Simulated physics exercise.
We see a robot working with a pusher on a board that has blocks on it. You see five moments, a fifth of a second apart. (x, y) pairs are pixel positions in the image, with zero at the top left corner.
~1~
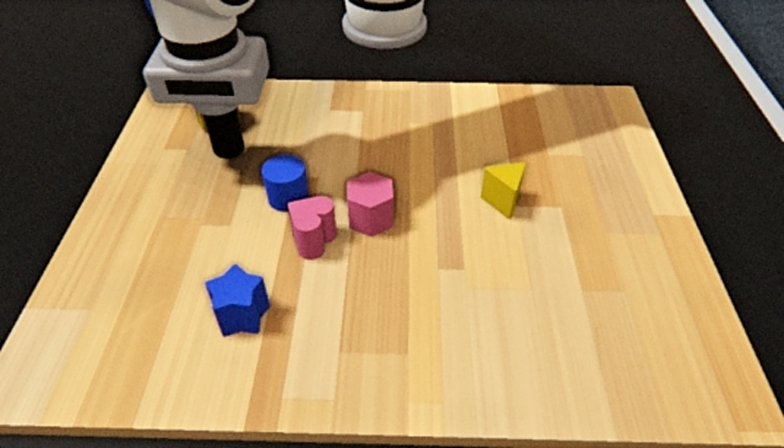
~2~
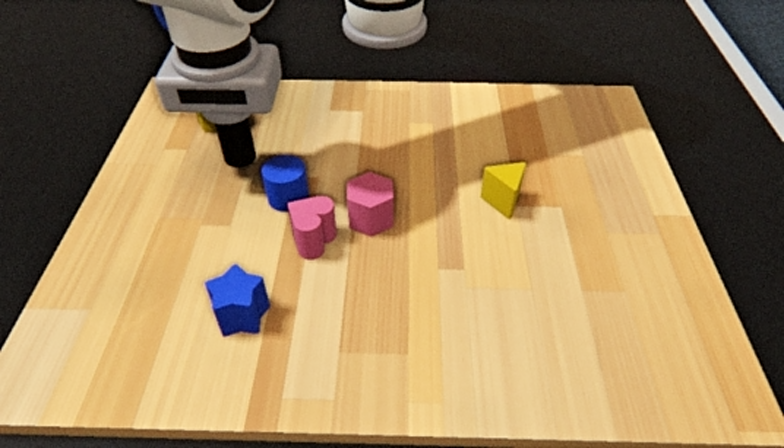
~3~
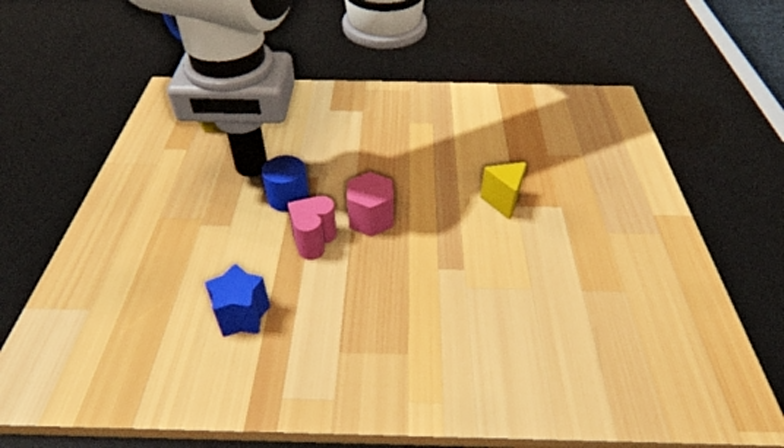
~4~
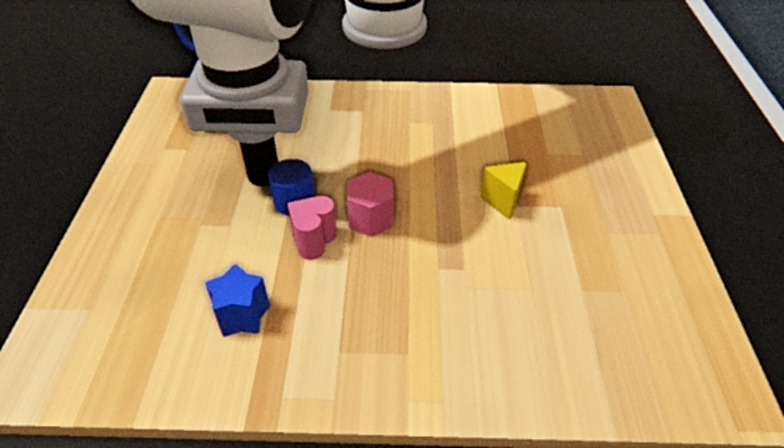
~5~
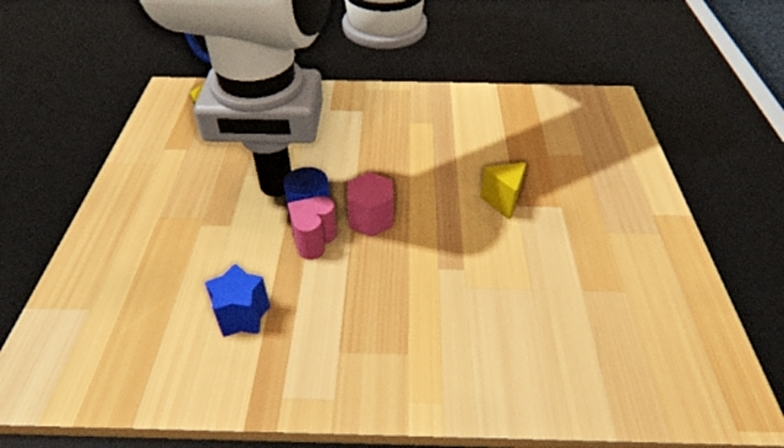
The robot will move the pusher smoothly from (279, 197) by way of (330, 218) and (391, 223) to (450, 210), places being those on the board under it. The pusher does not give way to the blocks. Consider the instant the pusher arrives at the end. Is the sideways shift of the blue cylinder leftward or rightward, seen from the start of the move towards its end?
Answer: Right.
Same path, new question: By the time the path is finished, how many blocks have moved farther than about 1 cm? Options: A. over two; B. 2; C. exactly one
That would be A.
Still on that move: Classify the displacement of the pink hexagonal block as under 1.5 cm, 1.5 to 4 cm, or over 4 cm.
It is going to finish beyond 4 cm from where it is now.
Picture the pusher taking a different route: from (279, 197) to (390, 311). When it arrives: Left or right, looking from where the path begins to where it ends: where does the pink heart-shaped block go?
With start-to-end as forward, it shifts right.
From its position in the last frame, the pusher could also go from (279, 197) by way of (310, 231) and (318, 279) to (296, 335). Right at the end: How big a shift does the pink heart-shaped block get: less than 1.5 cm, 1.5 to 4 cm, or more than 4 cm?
Covers over 4 cm.
On the path given first. One third of the way, pusher at (329, 208); blue cylinder at (364, 200); pink heart-shaped block at (319, 220), turned 40° clockwise; pink hexagonal block at (410, 193), turned 25° anticlockwise.
Two thirds of the way, pusher at (392, 213); blue cylinder at (417, 217); pink heart-shaped block at (319, 220), turned 40° clockwise; pink hexagonal block at (455, 199), turned 95° anticlockwise.
At the end, pusher at (451, 200); blue cylinder at (420, 219); pink heart-shaped block at (319, 220), turned 40° clockwise; pink hexagonal block at (483, 202), turned 65° anticlockwise; yellow triangular piece still.
